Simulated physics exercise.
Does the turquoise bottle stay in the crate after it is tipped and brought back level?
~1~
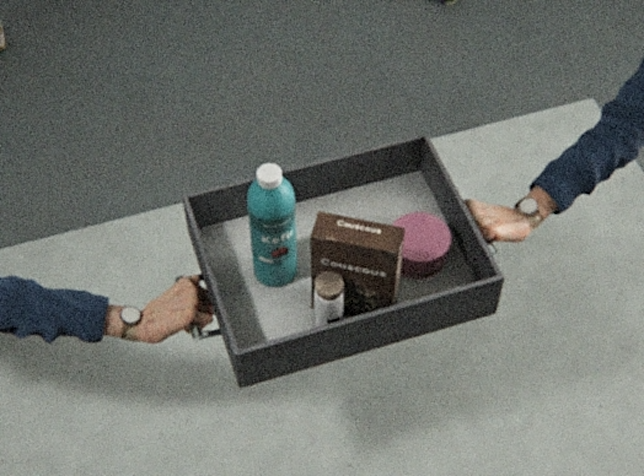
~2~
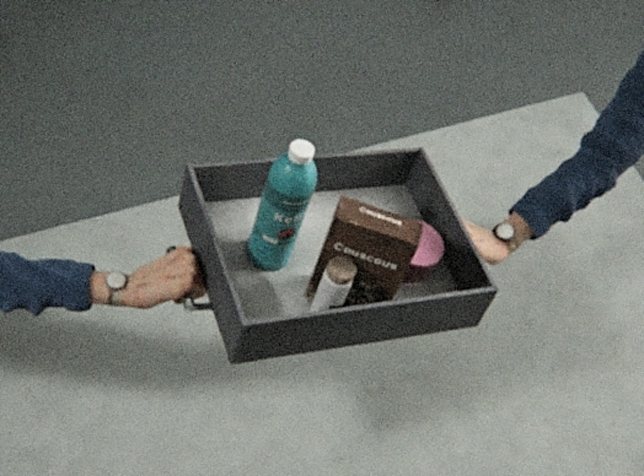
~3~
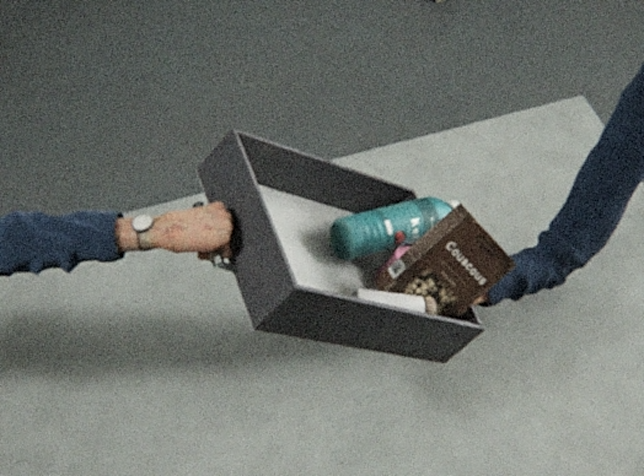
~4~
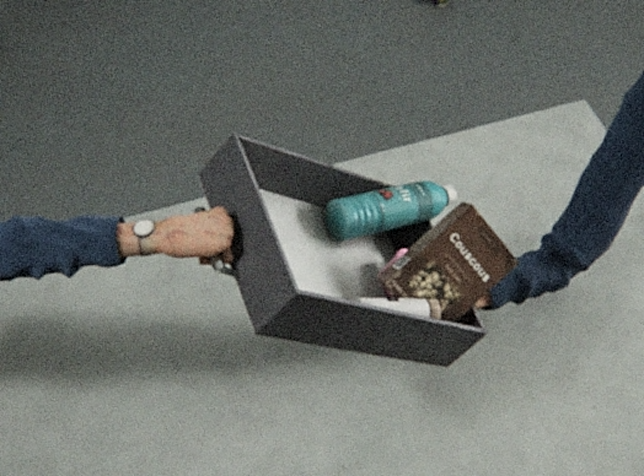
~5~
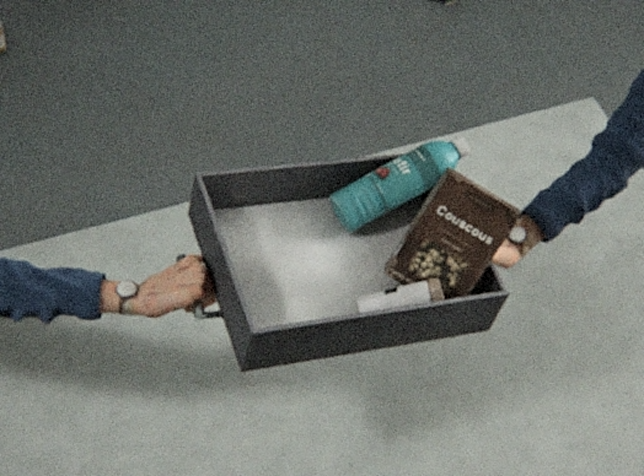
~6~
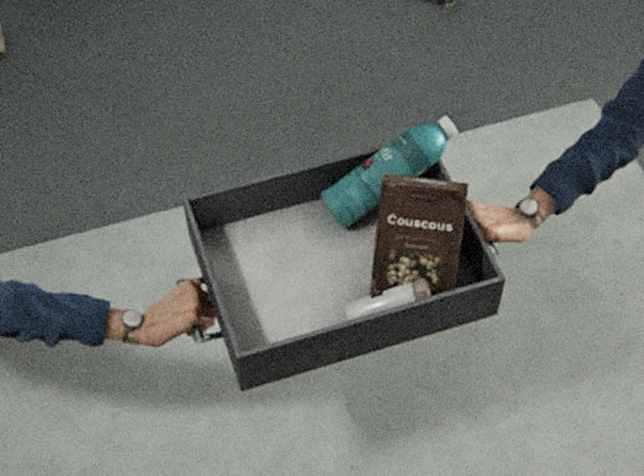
Yes, the turquoise bottle falls over and slides to the right, but it remains in the crate, lying against the back wall with its cap end raised.
